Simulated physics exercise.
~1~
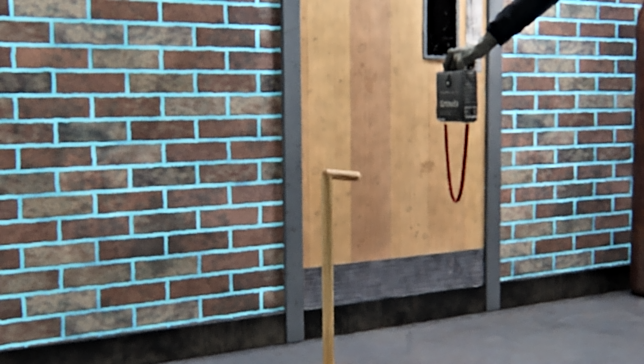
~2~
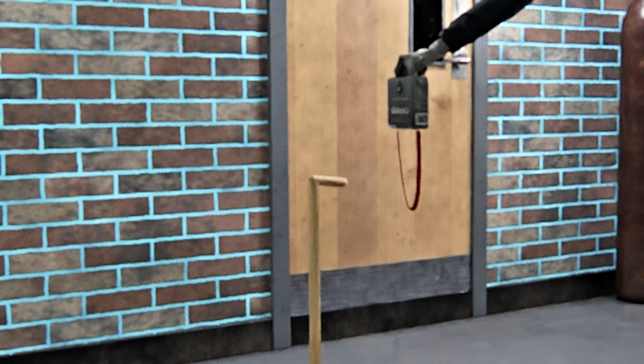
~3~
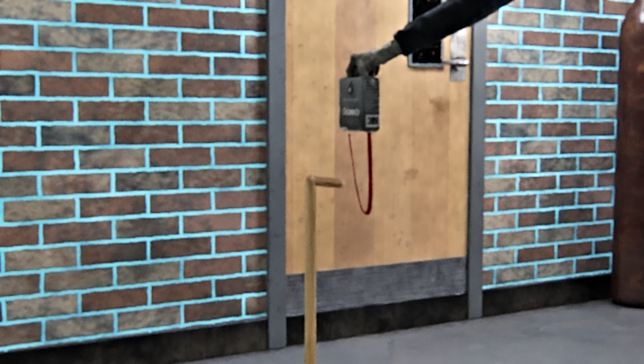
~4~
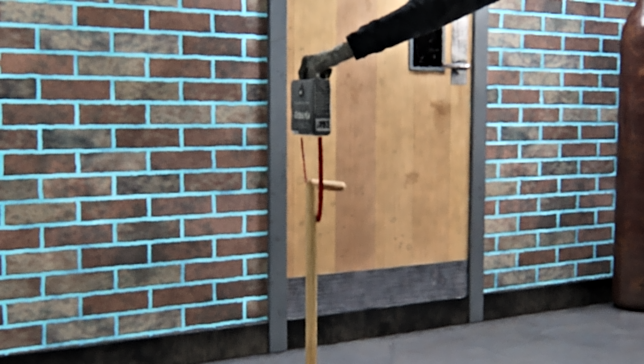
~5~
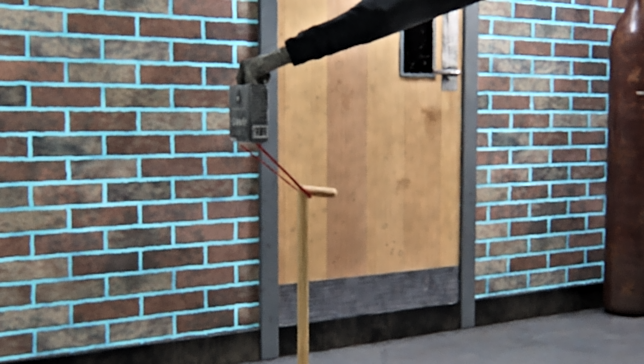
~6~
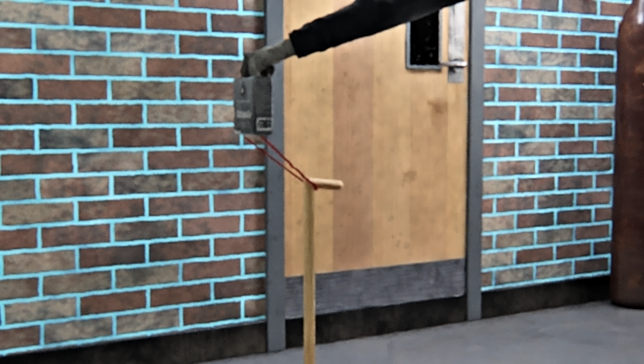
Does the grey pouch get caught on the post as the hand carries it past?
Yes, its red loop catches on the hook of the post and pulls tight. The pouch is held back just past the post.
